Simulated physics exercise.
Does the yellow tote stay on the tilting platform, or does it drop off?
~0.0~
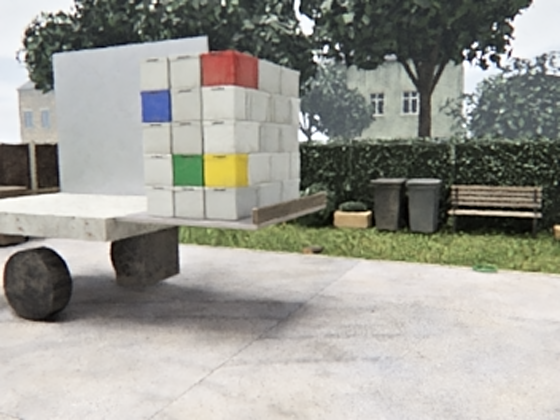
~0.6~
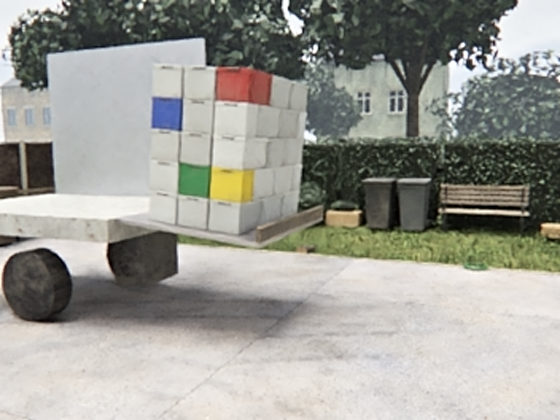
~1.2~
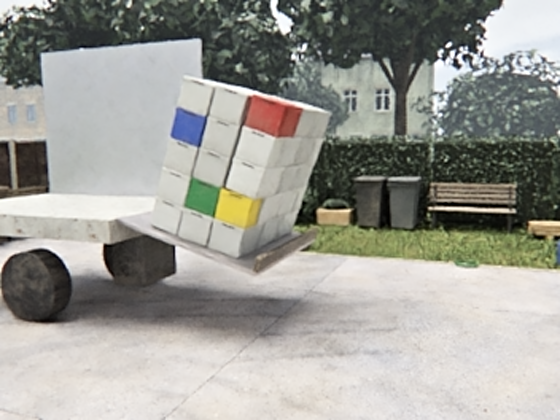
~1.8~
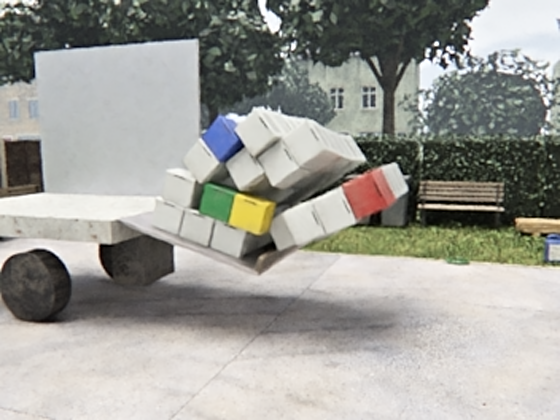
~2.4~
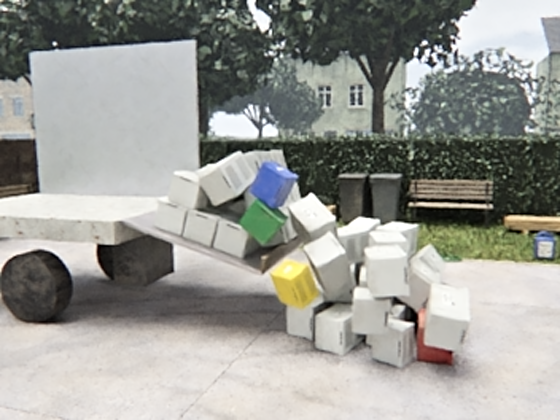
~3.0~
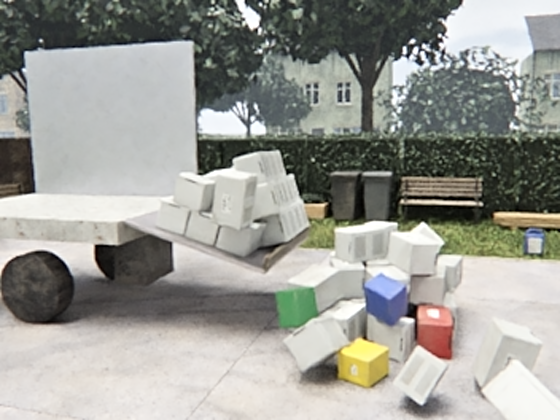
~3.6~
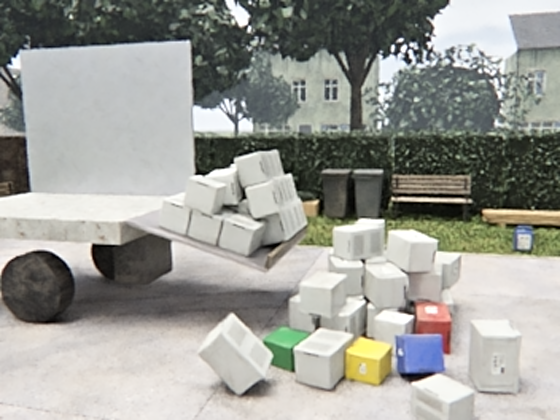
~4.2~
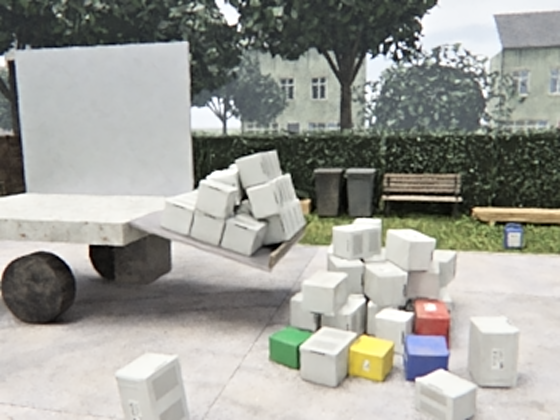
The yellow tote drops off and ends up on the paving, lying on its side among the other fallen totes.
